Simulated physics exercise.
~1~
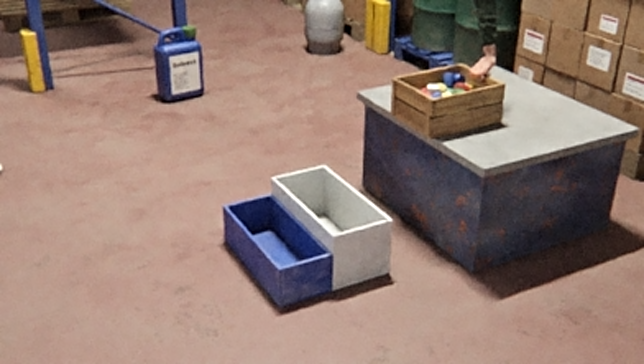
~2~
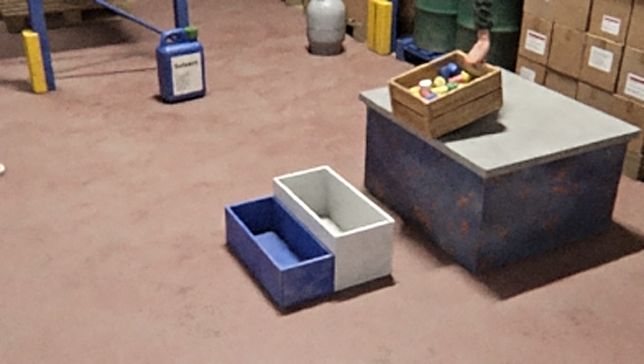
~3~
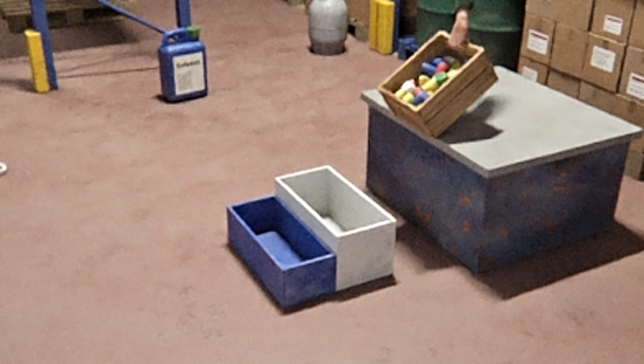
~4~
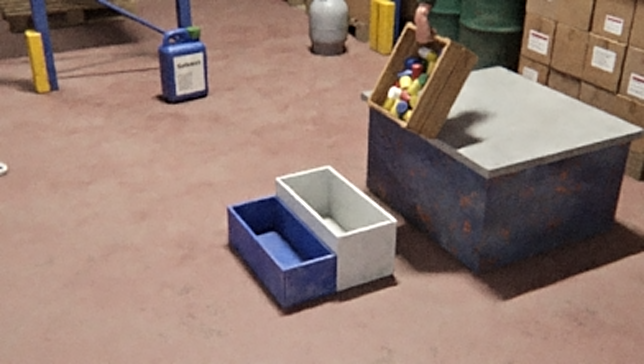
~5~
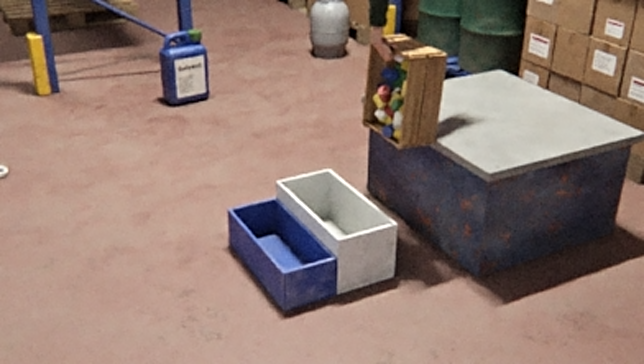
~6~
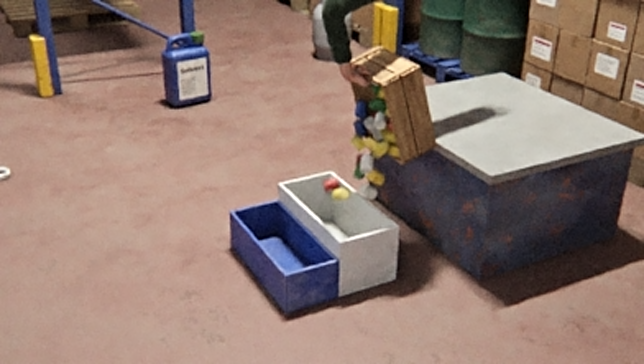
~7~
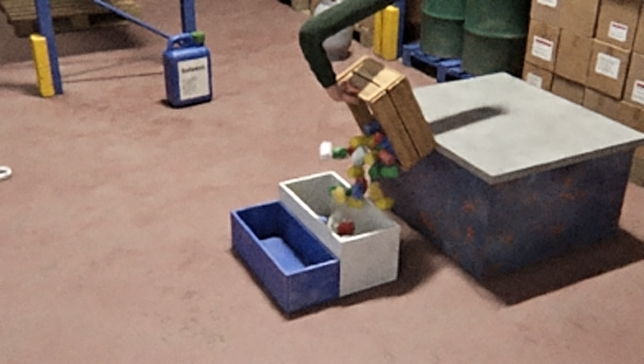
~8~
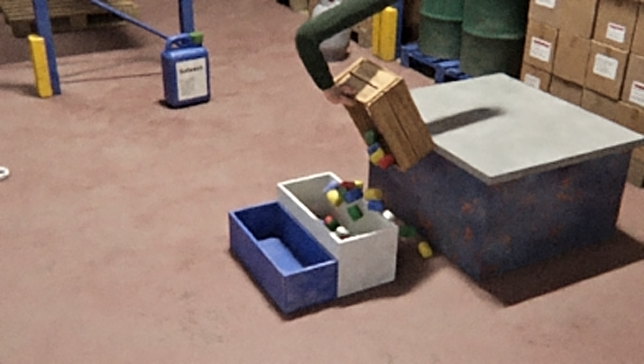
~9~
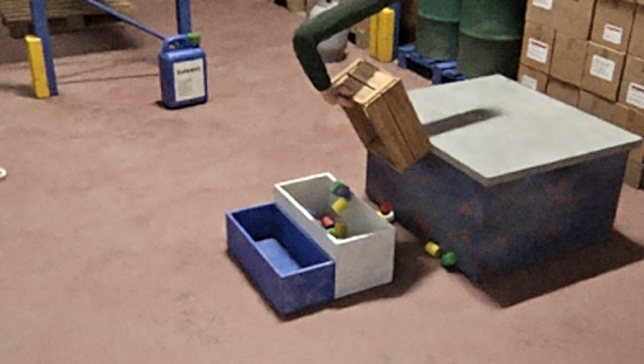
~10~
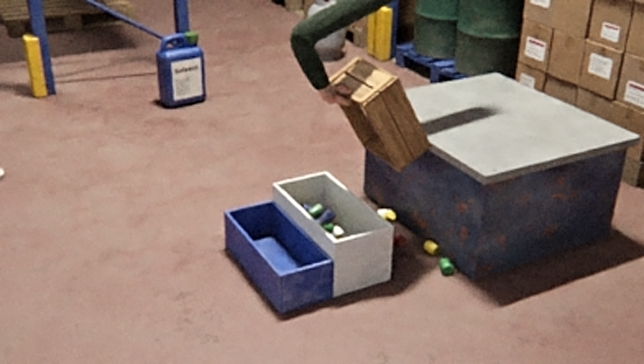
A wooden tote filled with colourful spice jars is tipped leftward over the edge of a bench by a green-sleeved arm, spilling them in a stream; most land in the white box, several fall on the floor beside the bench, and the blue tub stays empty.
